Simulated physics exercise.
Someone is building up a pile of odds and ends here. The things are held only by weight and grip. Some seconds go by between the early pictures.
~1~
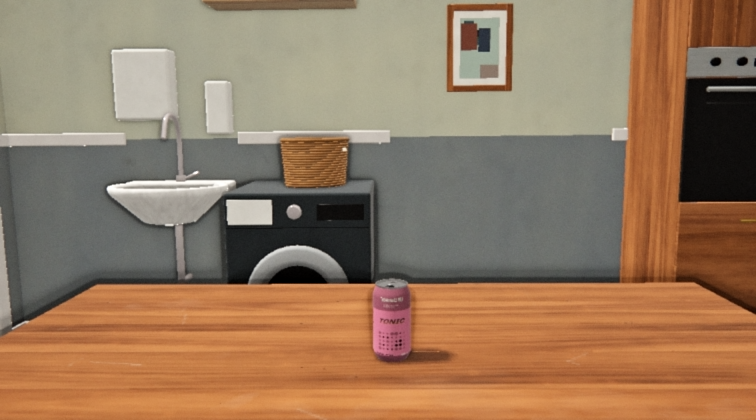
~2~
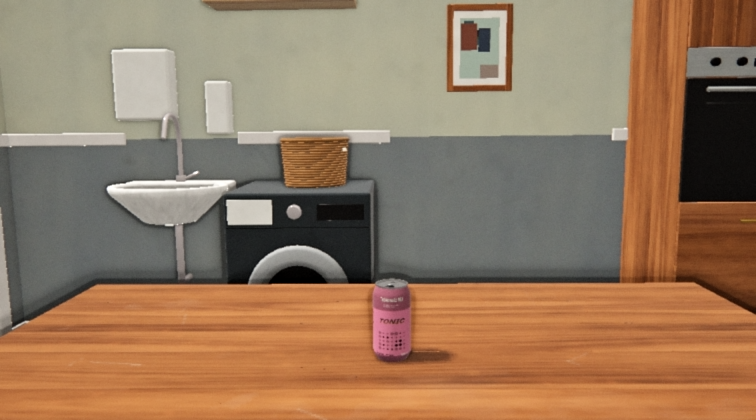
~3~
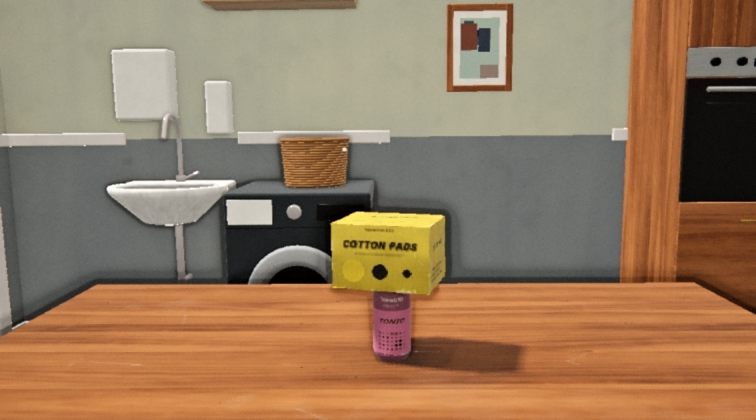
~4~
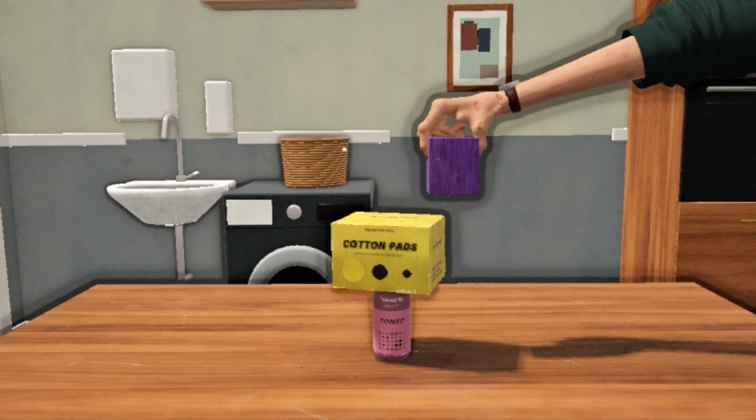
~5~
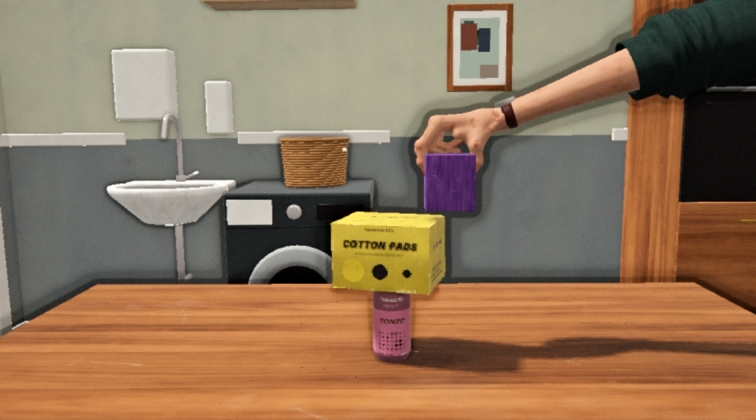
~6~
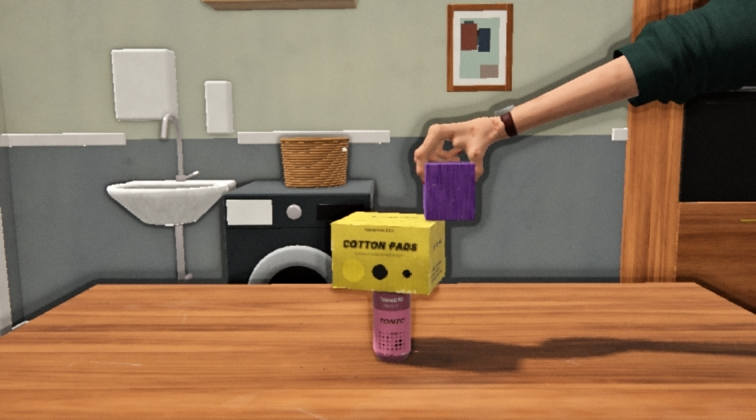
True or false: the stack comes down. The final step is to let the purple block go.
True.
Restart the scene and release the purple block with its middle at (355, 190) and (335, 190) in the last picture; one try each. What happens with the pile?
With the first placement the pile tips over, with the second it tips over.
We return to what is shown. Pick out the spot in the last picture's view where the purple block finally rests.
The object ends up somewhere around (616, 331).
Then, 0.40 s on from there, purple block now fallen; yellow box turned 58° from how it was put.
Then, 0.60 s on from there, yellow box now fallen.
In the end, fallen, yellow box and purple block; pink can unmoved. At the end, from the last picture's camera, purple block near (616, 331). The pile loses its balance.
